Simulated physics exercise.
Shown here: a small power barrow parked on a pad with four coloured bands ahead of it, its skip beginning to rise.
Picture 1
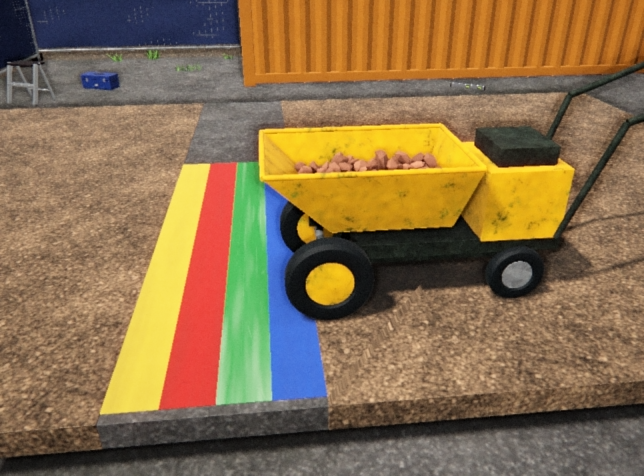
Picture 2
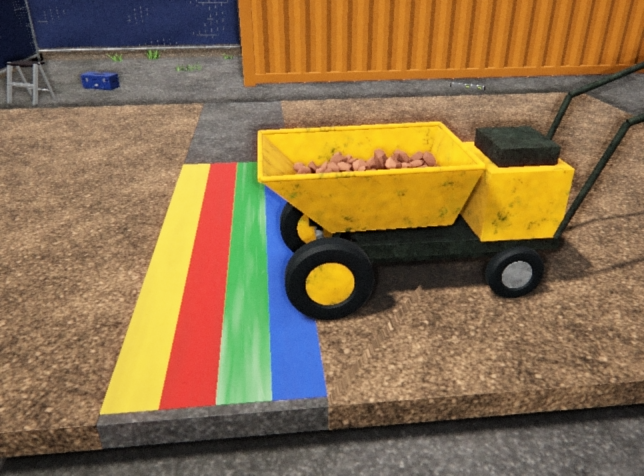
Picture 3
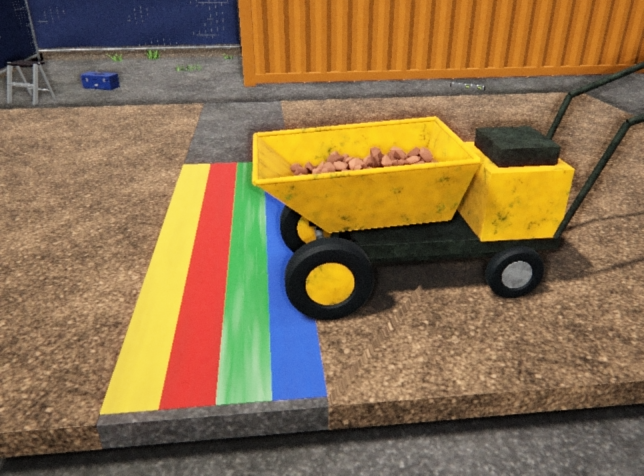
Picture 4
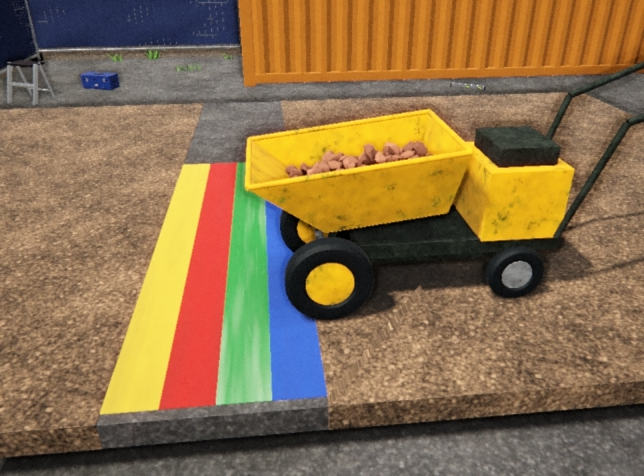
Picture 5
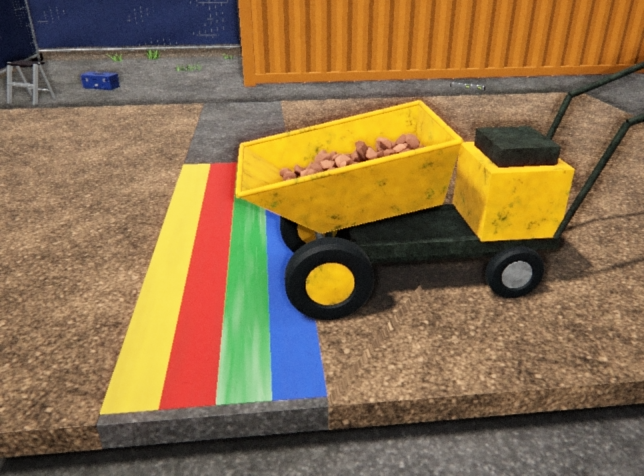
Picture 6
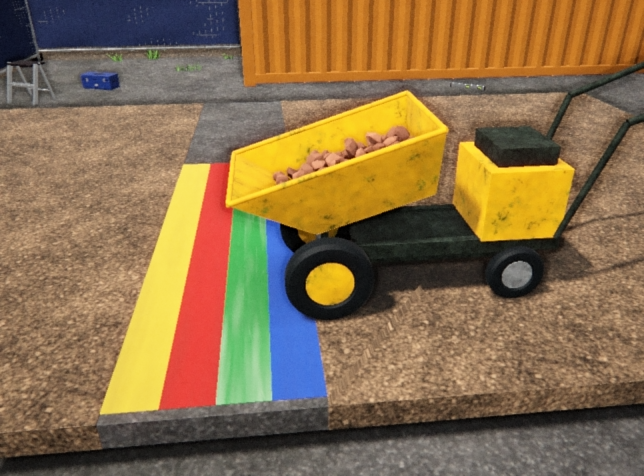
Yellow skip of a small parked power barrow slowly tilting up and leftward, carrying rubble above yellow, red, green and blue strips.
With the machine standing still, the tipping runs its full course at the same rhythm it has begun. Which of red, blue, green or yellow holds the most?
Yellow.
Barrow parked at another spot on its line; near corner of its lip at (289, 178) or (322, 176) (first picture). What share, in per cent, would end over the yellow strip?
About 20 per cent for the first spot and about 10 per cent for the second.
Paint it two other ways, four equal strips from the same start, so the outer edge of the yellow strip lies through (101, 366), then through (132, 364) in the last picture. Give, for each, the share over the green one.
First 0 in a hundred, then 0 in a hundred.
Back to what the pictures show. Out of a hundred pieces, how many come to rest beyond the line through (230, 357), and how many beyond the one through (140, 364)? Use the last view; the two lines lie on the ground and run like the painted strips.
Around 70 percent for the first and 20 percent for the second.
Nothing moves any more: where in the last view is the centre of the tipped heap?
Near (170, 287).
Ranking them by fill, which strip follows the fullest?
I'd say the red one.
Just after the last frame, skip tipped steeply; every one in the skip.
A moment on, skip tipped steeply; almost all in the skip; about a tenth over the red strip; just a few over the yellow strip.
Further on, skip tipped right over; roughly a third in the skip; roughly a quarter over the red strip; roughly a third over the yellow strip; about a tenth off the paint.
When it is over, skip tipped right over; roughly a third in the skip; not one over the blue strip; not one over the green strip; roughly a quarter over the red strip; roughly a third over the yellow strip; about a tenth off the paint.
